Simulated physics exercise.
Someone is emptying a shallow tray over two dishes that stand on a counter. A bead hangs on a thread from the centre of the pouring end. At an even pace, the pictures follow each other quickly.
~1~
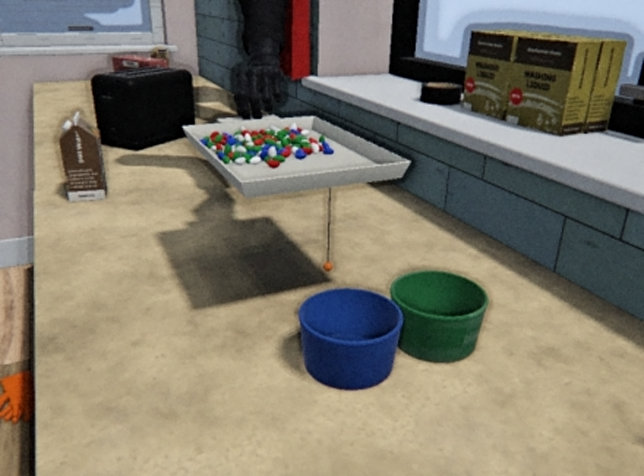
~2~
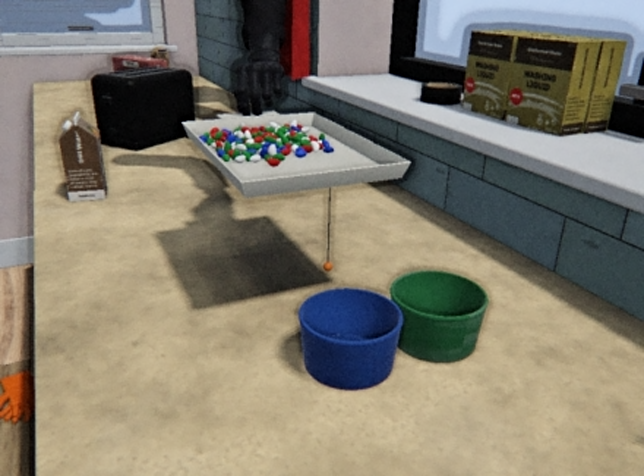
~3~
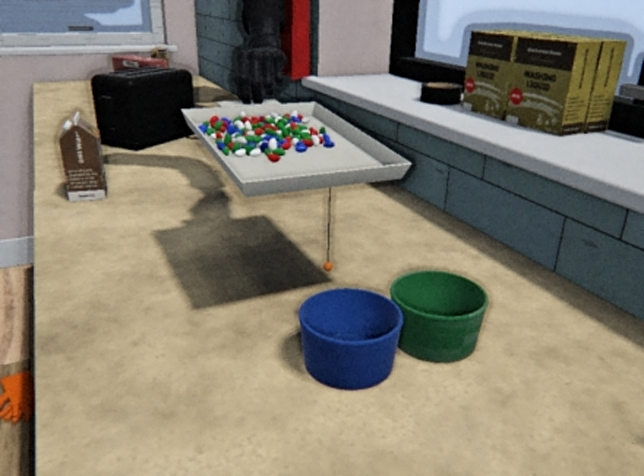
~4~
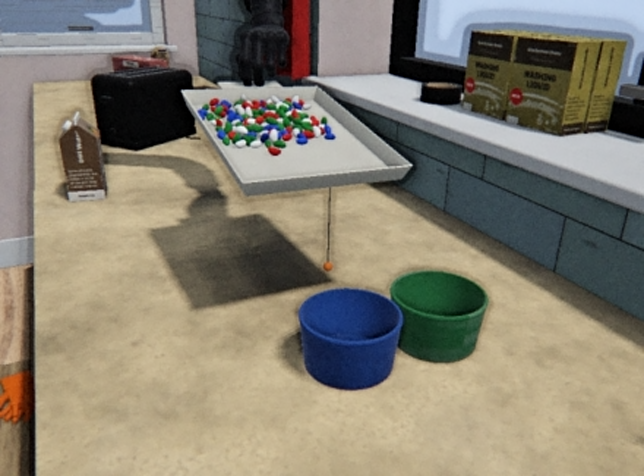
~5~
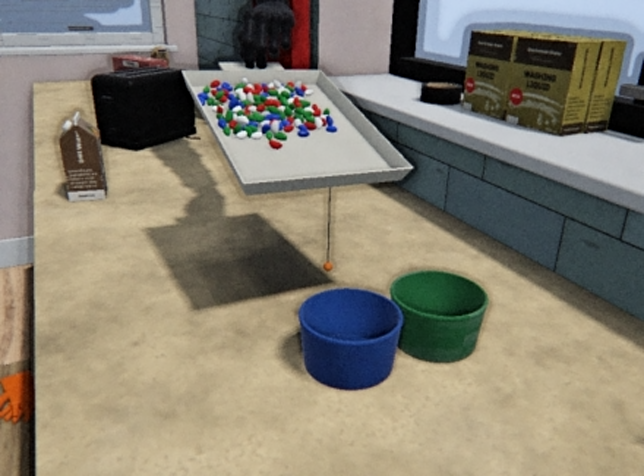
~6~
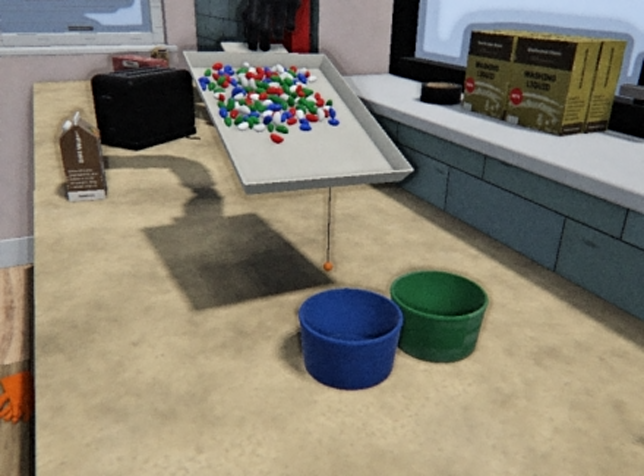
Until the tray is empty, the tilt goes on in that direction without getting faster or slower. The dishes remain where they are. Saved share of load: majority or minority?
The dishes secure over fifty percent.
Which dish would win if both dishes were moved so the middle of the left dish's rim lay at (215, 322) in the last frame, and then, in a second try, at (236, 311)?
Trial one goes to the one to the right, trial two to the one to the right.
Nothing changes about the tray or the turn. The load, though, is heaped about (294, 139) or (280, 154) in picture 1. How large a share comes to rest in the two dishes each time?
Roughly 70 and 70 percent, in that order.
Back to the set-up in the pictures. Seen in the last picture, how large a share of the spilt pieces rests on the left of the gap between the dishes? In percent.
It works out at some 80 percent.
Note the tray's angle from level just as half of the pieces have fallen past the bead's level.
Around 90° at that moment.
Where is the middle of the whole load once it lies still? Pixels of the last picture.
Resting centre, last picture - approx. (374, 351).
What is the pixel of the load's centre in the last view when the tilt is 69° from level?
Its middle sits at about pixel (351, 179).
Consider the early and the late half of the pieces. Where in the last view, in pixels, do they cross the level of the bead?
Early-half point (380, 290); late-half point (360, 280).
Shortly afterwards, tray tipped steeply; near two thirds on the tray; near a quarter in the air.
Next, tray tipped past a quarter turn; a little on the tray; near a third in the left dish; near a quarter in the right dish; a little outside both; near a quarter in the air.
Some moments later, tray tipped past a quarter turn; near half in the left dish; near a third in the right dish; near a quarter outside both.
In the end, tray tipped past a quarter turn; near half in the left dish; near a third in the right dish; near a quarter outside both.
